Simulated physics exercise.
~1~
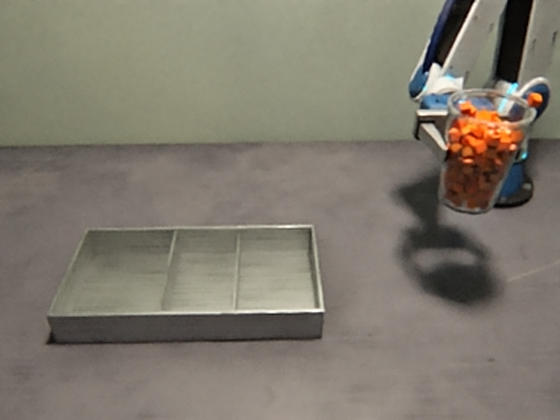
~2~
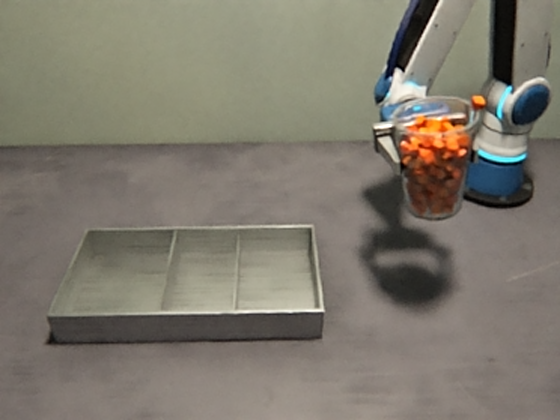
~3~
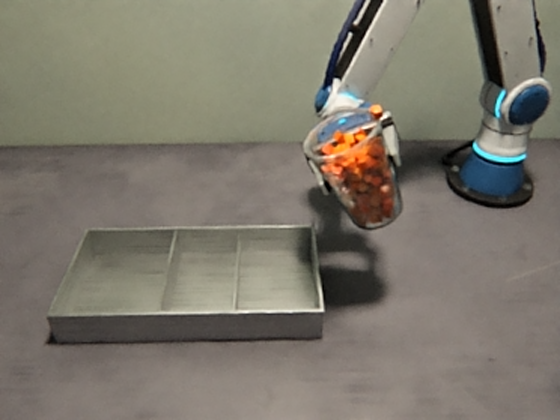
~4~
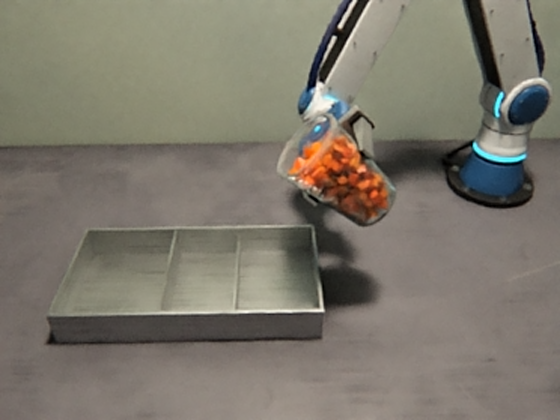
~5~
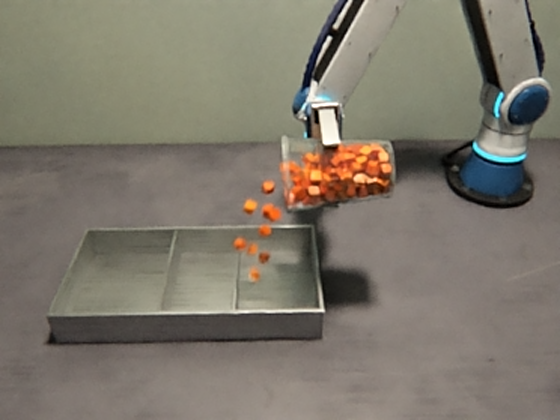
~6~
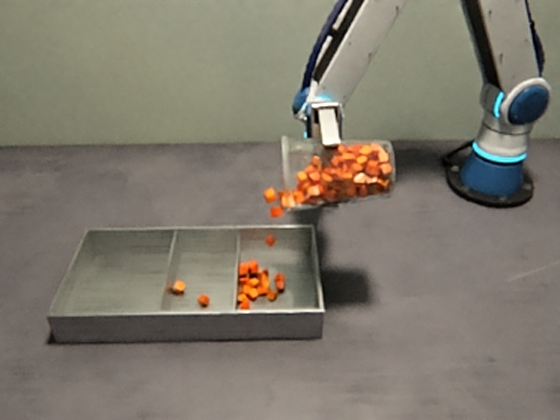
A robot arm carried a clear cup of orange vegetable dice left toward a grey divided tray and tipped it onto its side, spilling some pieces into the right section and a couple into the middle, while most stayed in the cup.
